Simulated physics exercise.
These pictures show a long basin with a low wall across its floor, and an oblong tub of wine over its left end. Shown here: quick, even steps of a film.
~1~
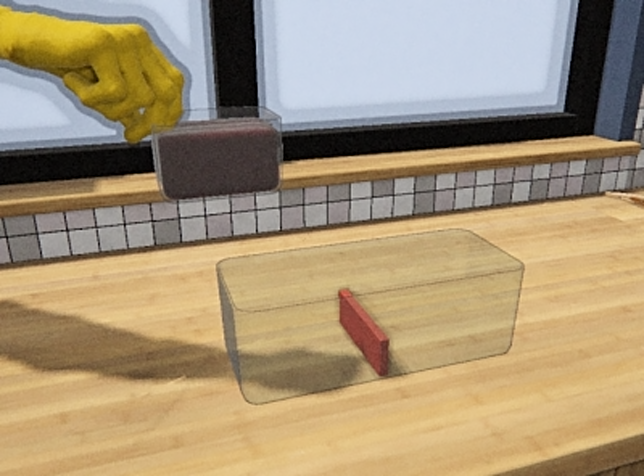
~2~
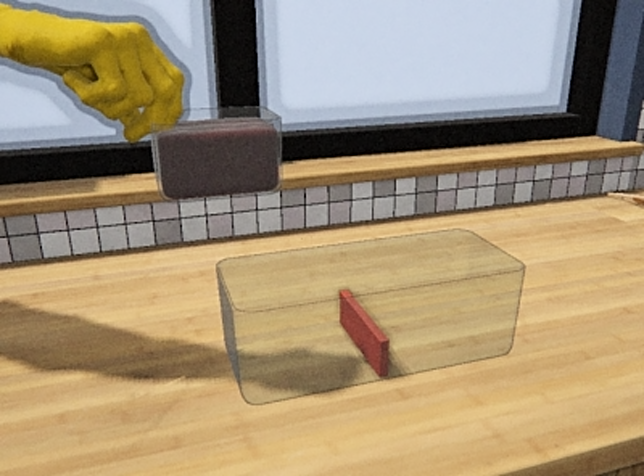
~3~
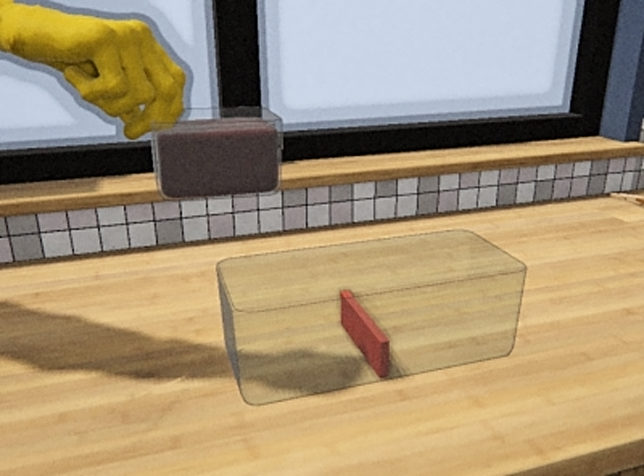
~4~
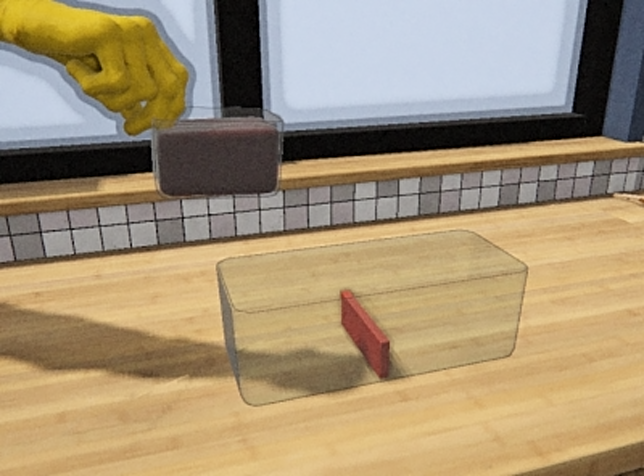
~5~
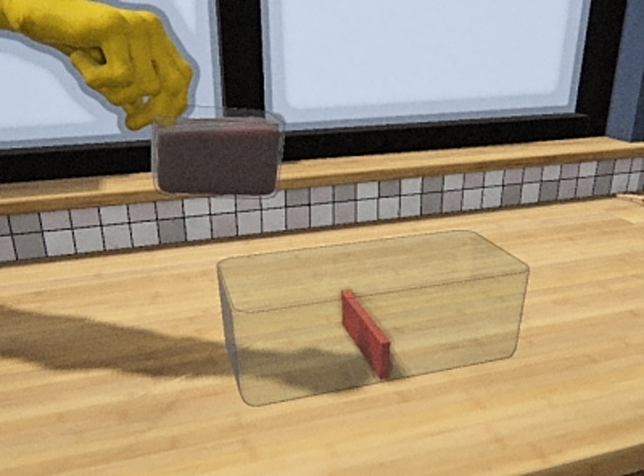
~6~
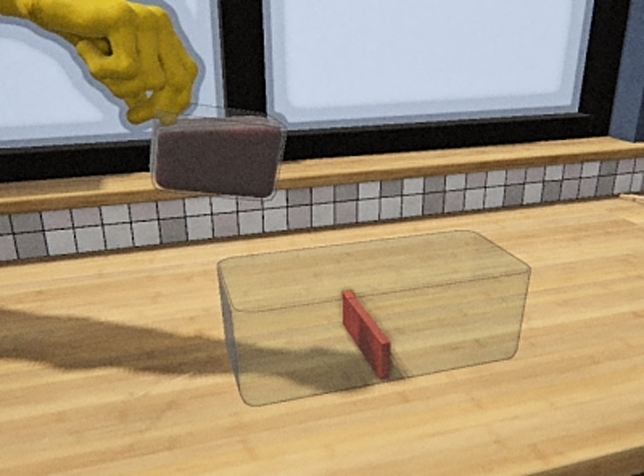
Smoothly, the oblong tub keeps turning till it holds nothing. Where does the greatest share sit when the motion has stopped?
I foresee the left area holding the largest share.
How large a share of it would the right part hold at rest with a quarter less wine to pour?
Roughly 5 percent.
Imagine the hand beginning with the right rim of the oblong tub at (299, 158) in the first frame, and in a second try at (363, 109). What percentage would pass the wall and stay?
The first start yields 40 per cent, the second 95 per cent.
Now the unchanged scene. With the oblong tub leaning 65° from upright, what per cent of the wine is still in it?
55 per cent, roughly.
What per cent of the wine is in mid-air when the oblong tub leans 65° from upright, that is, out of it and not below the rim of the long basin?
Airborne share: Approx. 30 %.
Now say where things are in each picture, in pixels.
In the first picture, it leans 0°; its right rim is at (272, 114); the wine meets the walls at (154, 131) and (270, 123); the long basin's rim runs from (225, 286) to (495, 248); the wall's top is at (362, 314).
In the second picture, it leans 0°; its right rim is at (272, 114); the wine meets the walls at (154, 130) and (269, 123).
In the third picture, it leans 2°; its right rim is at (273, 115); the wine meets the walls at (154, 129) and (270, 123).
In the fourth picture, it leans 4°; its right rim is at (275, 117); the wine meets the walls at (155, 129) and (271, 124).
In the fifth picture, it leans 7°; its right rim is at (276, 120); the wine meets the walls at (156, 129) and (273, 123).
In the sixth picture, it leans 11°; its right rim is at (278, 123); the wine meets the walls at (156, 128) and (275, 123).
A moment on, the tilt is 65° and 55 per cent is still to pour, 14 is left of the wall and 0 right of it.
Next, the tilt is 101° and 10 per cent is still to pour, 68 is left of the wall and 12 right of it.
Then the tilt is 110° and 0 per cent is still to pour, 84 is left of the wall and 14 right of it.
Later the tilt is 110° and 0 per cent is still to pour, 84 is left of the wall and 15 right of it.
Finally, 84 per cent lies left of the wall, 15 right of it and 1 outside.
